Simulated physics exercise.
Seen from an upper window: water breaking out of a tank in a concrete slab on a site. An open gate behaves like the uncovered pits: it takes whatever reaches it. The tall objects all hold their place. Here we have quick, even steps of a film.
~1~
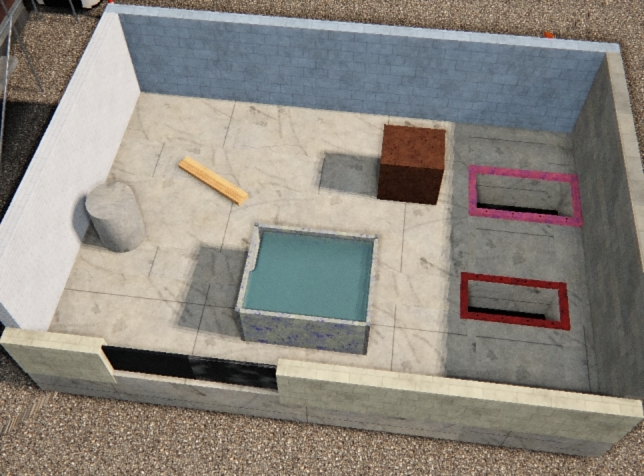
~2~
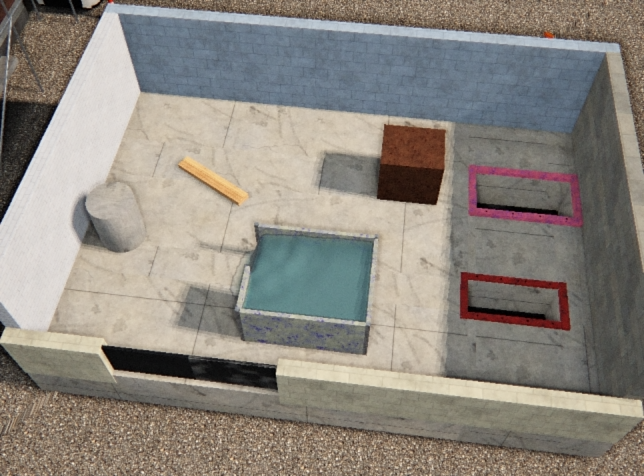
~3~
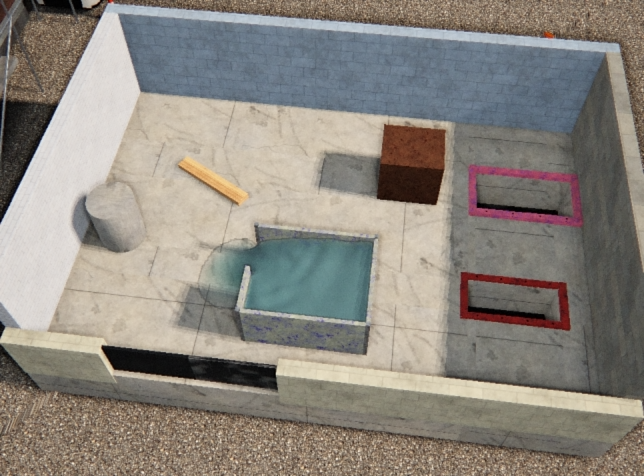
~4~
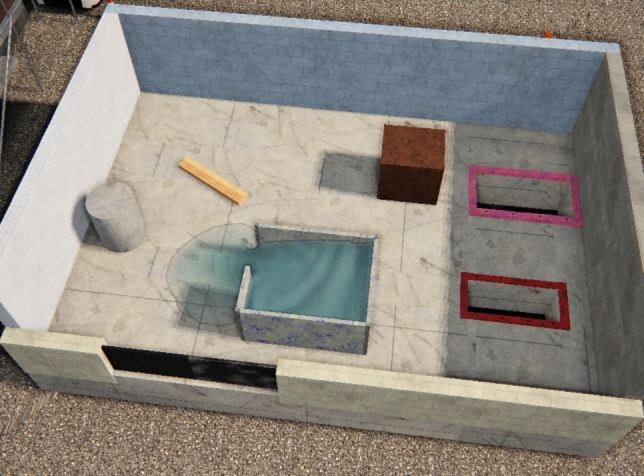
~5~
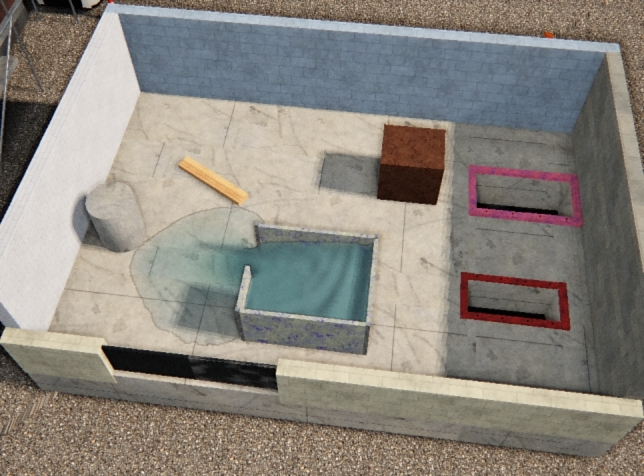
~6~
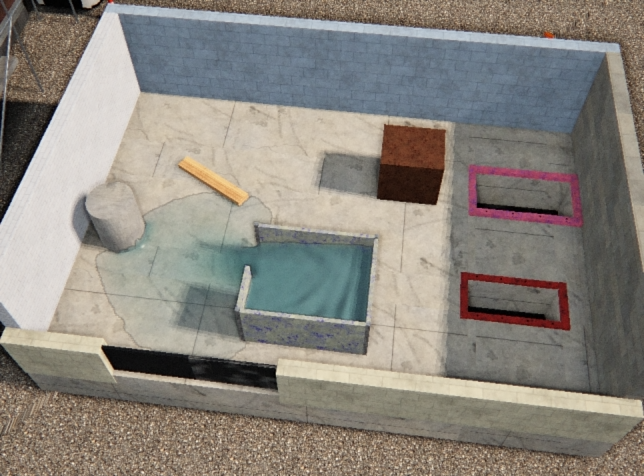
In a walled concrete slab on a site, seen from above, a tank of still, blue-green water stands near a grey cylinder, a plank and a brown block. Water breaks through the tank's left side, pours onto the pale floor and fans steadily leftward, reaching the cylinder's base.
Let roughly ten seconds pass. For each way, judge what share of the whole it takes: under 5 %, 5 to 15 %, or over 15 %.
Shares: The gate takes under 5 %; the pink pit takes under 5 %; the red pit takes under 5 %.
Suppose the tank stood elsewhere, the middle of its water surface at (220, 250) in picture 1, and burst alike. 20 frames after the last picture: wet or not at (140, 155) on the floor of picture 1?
Outcome at the given point: Swamped.
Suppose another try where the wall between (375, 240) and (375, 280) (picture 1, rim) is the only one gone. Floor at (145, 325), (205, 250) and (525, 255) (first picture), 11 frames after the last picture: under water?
Taking them in order, I'd say not reached, not reached and swamped.
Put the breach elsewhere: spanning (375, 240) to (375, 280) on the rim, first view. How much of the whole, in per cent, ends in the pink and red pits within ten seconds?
The pink pit gets 8 per cent and the red pit 40 per cent.
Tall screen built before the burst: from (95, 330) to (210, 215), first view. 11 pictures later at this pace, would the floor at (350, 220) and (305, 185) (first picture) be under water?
First spot not reached; second spot swamped.
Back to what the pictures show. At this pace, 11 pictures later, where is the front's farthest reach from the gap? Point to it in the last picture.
I'd say near (141, 92).
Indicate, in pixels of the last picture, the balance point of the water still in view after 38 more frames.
My reading is close to (239, 243).
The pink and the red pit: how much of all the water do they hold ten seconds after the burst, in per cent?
Close to 0 in a hundred and 0 in a hundred, in that order.
A moment on, water covers 25 % of the floor; the gate 0 %, the pink pit 0 %, the red pit 0 %.
Next, water covers 25 % of the floor; the gate 0 %, the pink pit 0 %, the red pit 0 %.
Then, water covers 35 % of the floor; the gate 0 %, the pink pit 0 %, the red pit 0 %.
Later, water covers 70 % of the floor; the gate 0 %, the pink pit 0 %, the red pit 0 %.
In the end, water covers 90 % of the floor; the gate 0 %, the pink pit 0 %, the red pit 0 %.
